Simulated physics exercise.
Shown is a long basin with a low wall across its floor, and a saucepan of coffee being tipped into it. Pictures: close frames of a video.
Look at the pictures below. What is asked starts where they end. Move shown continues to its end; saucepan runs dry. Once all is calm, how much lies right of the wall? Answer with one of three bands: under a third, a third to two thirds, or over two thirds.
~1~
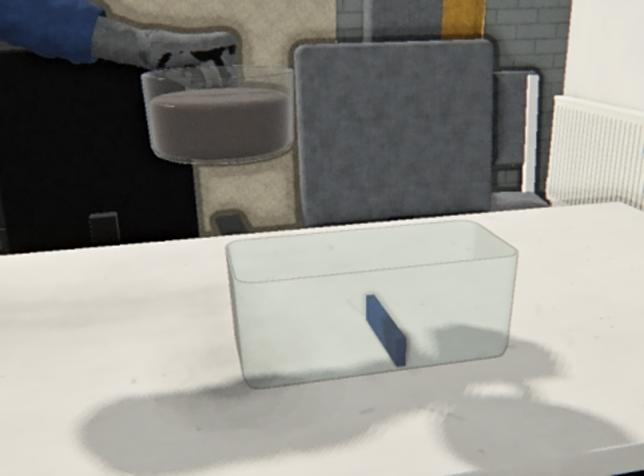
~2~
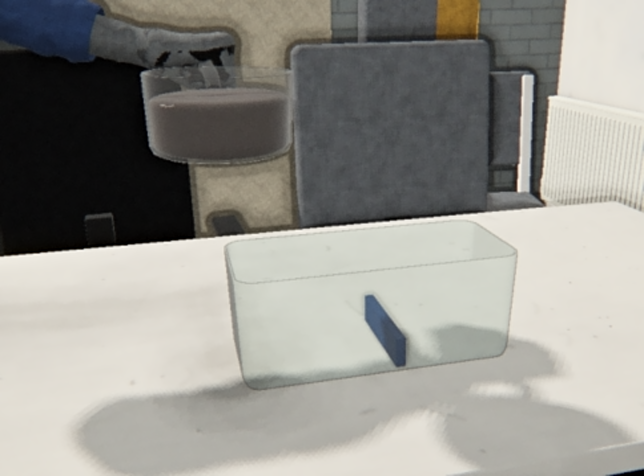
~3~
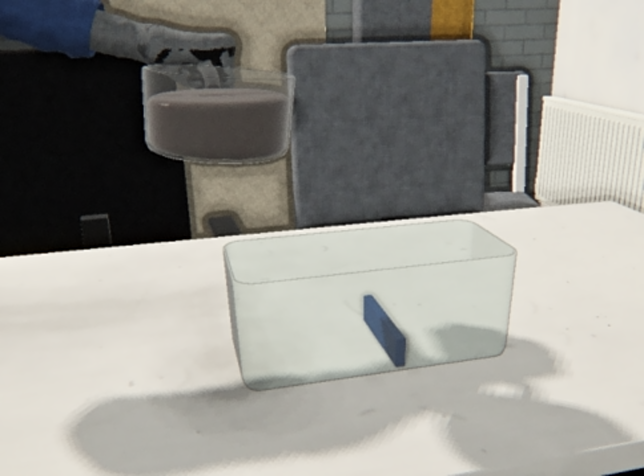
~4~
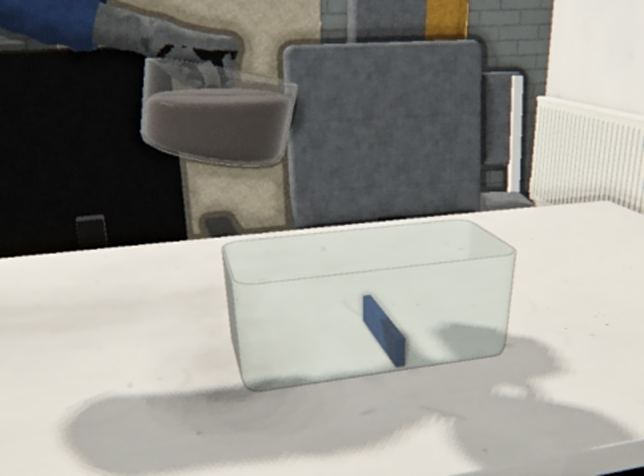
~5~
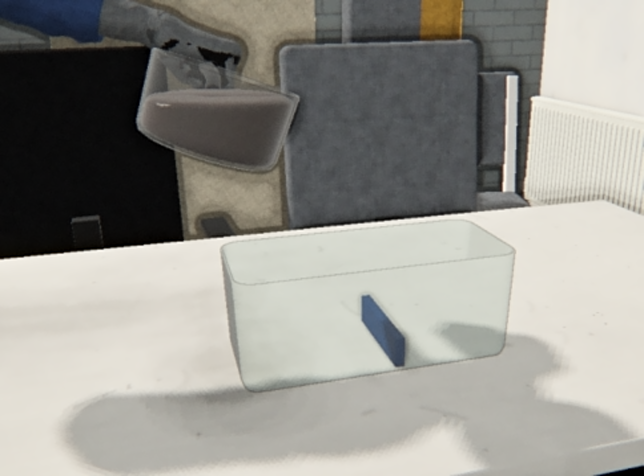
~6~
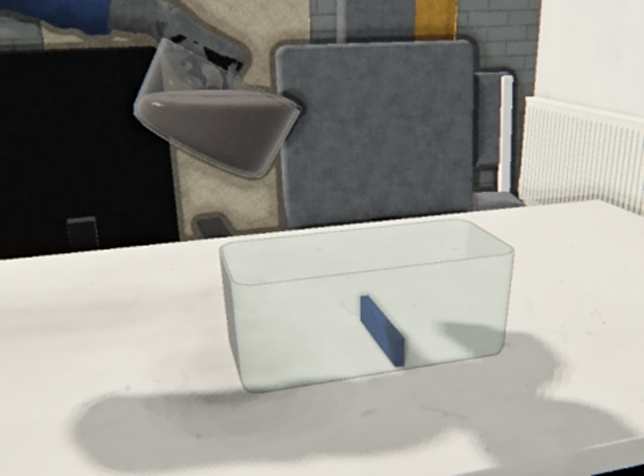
Under a third.
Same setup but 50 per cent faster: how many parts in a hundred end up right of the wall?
Some 25 per cent.
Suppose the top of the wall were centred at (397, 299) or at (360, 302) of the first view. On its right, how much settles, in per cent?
Try 1: About 5 percent; try 2: About 35 percent.
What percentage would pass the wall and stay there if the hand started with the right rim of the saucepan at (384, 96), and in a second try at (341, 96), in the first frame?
About 75 per cent, then about 55 per cent.
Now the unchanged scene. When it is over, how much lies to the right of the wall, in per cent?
Around 15 %.
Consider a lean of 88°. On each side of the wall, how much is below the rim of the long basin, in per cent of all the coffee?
20 per cent left, 0 per cent right.
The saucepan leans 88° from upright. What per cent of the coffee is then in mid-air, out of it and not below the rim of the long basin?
Something close to 45 percent of it.
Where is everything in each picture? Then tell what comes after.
In the first frame, it leans 0°; its right rim is at (290, 72); the coffee meets the walls at (148, 101) and (288, 93); the long basin's rim runs from (230, 263) to (496, 237); the wall's top is at (385, 316).
In the second frame, it leans 1°; its right rim is at (291, 73); the coffee meets the walls at (147, 100) and (287, 94).
In the third frame, it leans 5°; its right rim is at (292, 78); the coffee meets the walls at (148, 99) and (287, 96).
In the fourth frame, it leans 12°; its right rim is at (294, 86); the coffee meets the walls at (146, 99) and (288, 96).
In the fifth frame, it leans 20°; its right rim is at (296, 98); the coffee meets the walls at (143, 101) and (290, 98).
In the sixth frame, it leans 30°; its right rim is at (295, 112); the coffee meets the walls at (139, 98) and (296, 102); 1 per cent is over the edge.
A moment on, the saucepan is tipped on its side and 36 per cent is still to pour, 21 is left of the wall and 0 right of it.
Next, the saucepan is tipped right over and 8 per cent is still to pour, 78 is left of the wall and 5 right of it.
Then the saucepan is tipped right over and 0 per cent is still to pour, 84 is left of the wall and 11 right of it.
Later the saucepan is tipped right over and 0 per cent is still to pour, 81 is left of the wall and 16 right of it.
In the end 81 per cent lies left of the wall, 16 right of it and 3 outside.
